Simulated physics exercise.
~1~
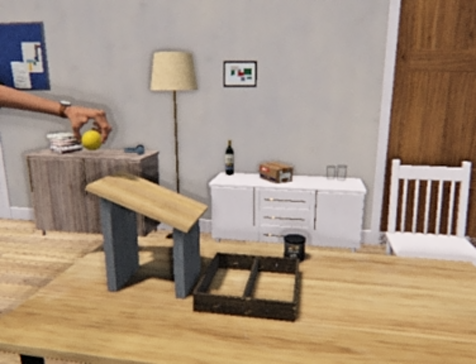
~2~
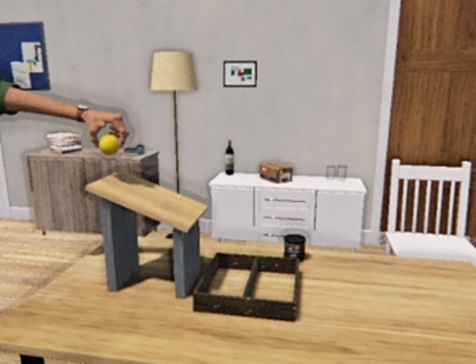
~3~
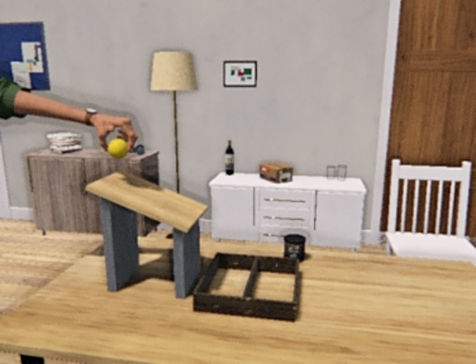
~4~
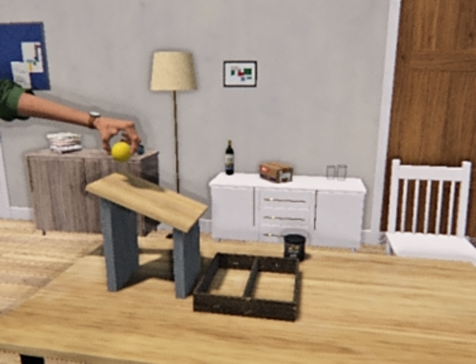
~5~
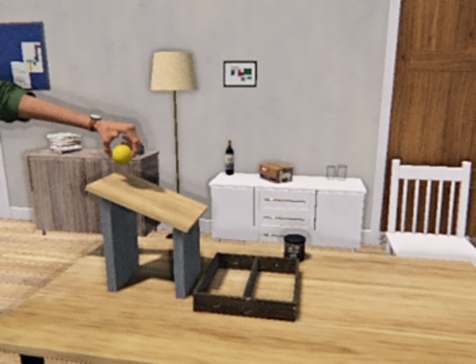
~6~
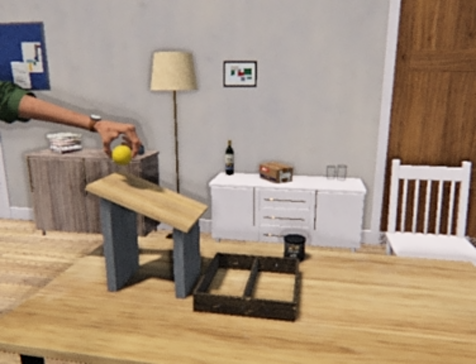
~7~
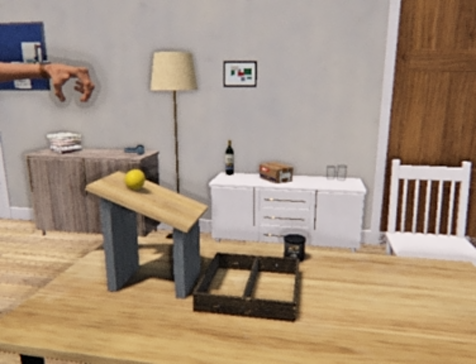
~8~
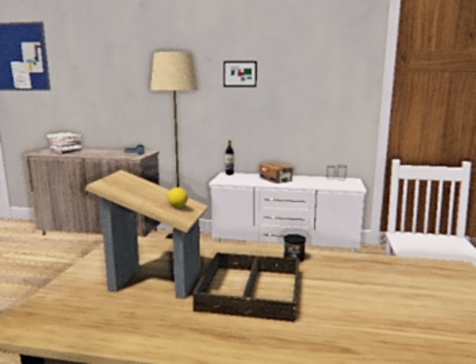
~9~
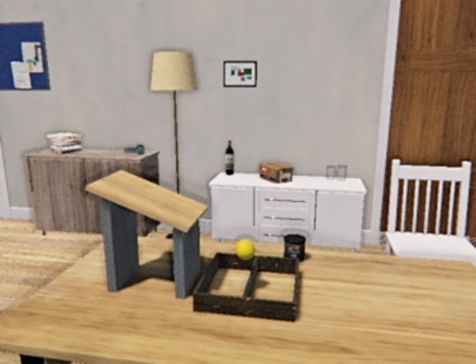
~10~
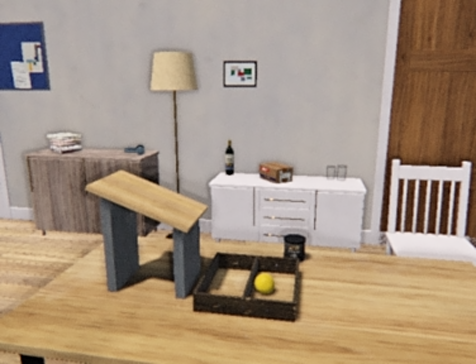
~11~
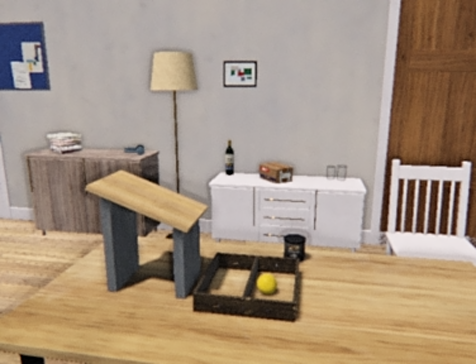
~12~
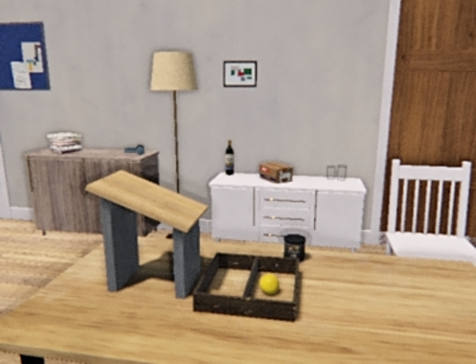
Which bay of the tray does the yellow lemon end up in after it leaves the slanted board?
The yellow lemon ends up in the second bay, the one farther from the slanted board.
A yellow lemon is held by a hand reaching in from the left, in a living room seen from in front of a wooden table. On the table stand a slanted wooden board on grey supports, a dark tray with two bays to its right, and a black tin behind the tray. The hand carries the lemon over the upper end of the board, pauses, then lets go and draws back. The lemon travels down the slope to the right and drops off the lower edge toward the tray. It comes to rest in the farther bay, while the tin stays in place.
